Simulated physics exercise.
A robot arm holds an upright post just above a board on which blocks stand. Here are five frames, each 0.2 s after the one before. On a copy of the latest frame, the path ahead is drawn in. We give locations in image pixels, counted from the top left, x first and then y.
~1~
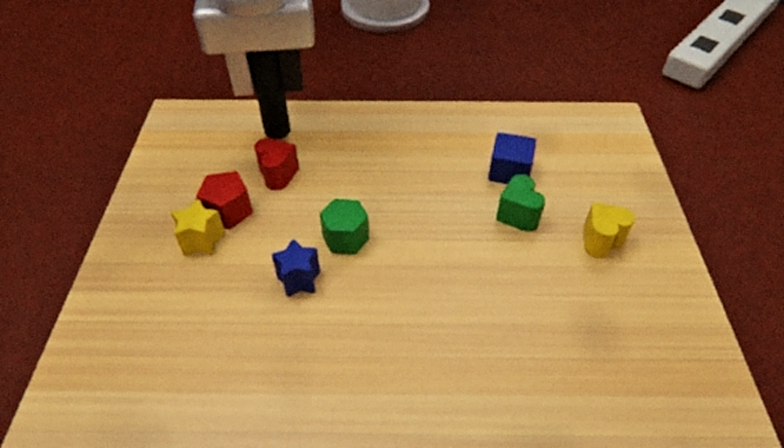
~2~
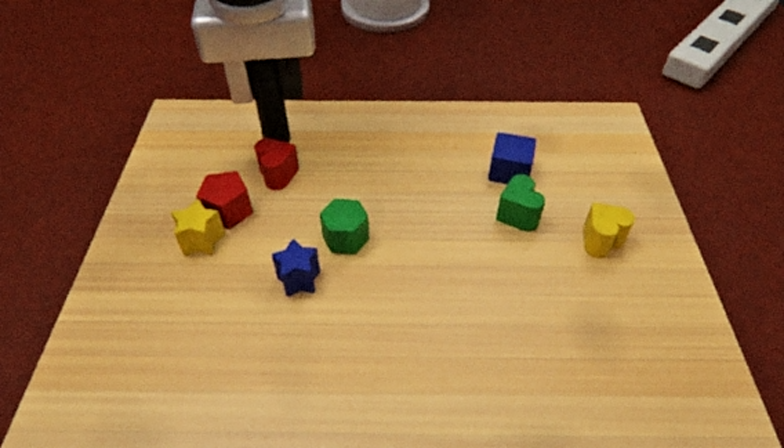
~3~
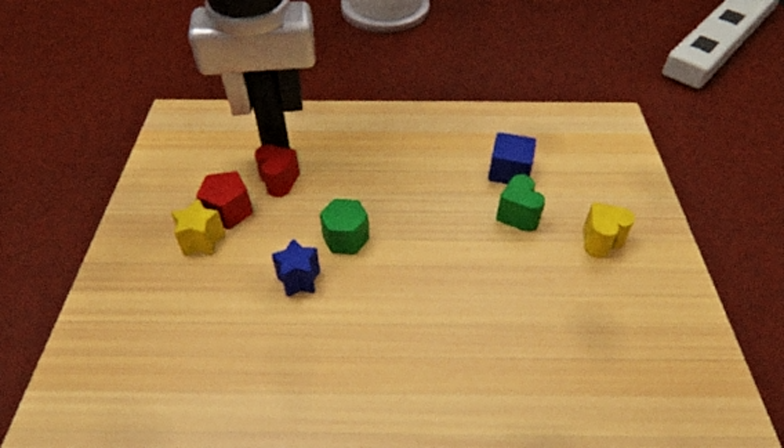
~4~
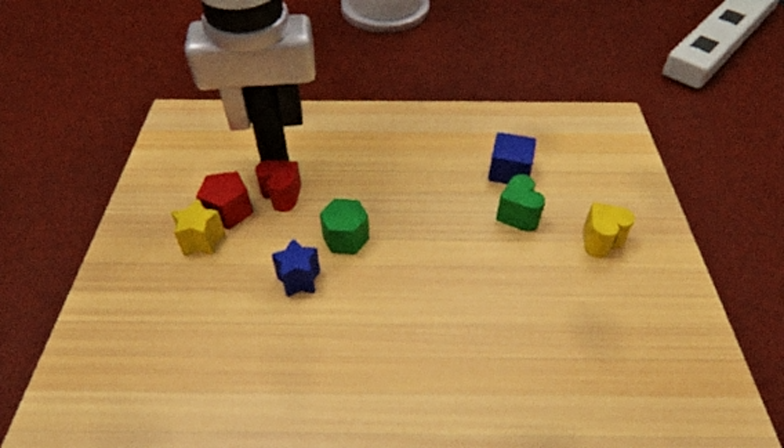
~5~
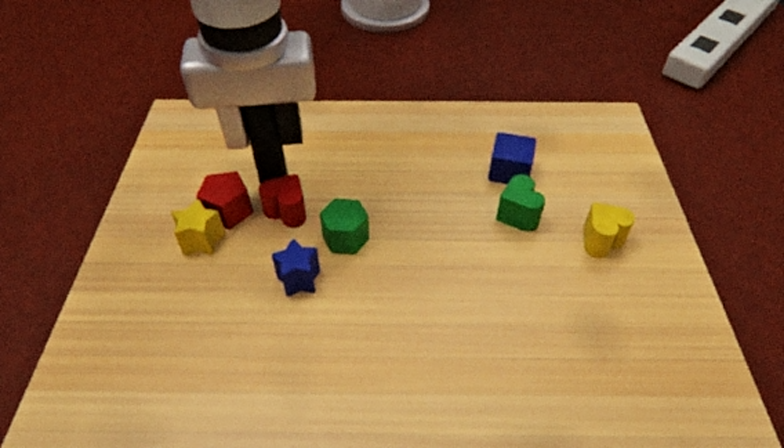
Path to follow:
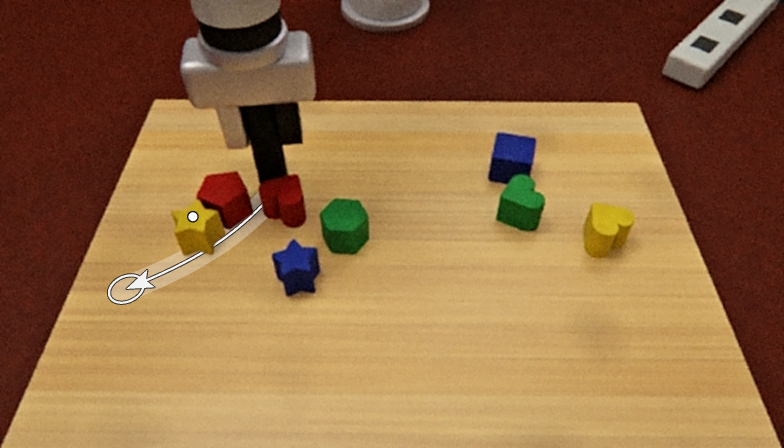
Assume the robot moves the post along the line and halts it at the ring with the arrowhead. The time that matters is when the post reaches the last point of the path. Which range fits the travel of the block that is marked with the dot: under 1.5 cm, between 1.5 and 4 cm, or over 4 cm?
More than 4 cm.
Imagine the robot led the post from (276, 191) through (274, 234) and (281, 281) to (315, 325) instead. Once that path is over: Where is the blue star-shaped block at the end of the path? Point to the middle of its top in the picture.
It will likely be found at (346, 294).
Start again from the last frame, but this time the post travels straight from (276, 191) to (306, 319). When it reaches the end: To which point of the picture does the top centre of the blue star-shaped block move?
At the end it should sit near (318, 323).
The drawn path runs from (276, 191) by way of (239, 227) and (188, 261) to (126, 289); the dot is on the yellow star-shaped block.
What follows on the original path. One third of the way, post (236, 220); yellow star-shaped block (177, 225), turned 25° anticlockwise; red pentagonal block (198, 195), turned 50° clockwise; red heart (280, 197), turned 40° anticlockwise.
Two thirds of the way, post (184, 253); yellow star-shaped block (144, 237), turned 15° anticlockwise; red pentagonal block (193, 195), turned 65° clockwise; red heart (280, 197), turned 40° anticlockwise.
At the end, post (122, 281); yellow star-shaped block (100, 245), turned 35° clockwise; red pentagonal block (193, 195), turned 65° clockwise; red heart (280, 197), turned 40° anticlockwise; blue star-shaped block not moved.
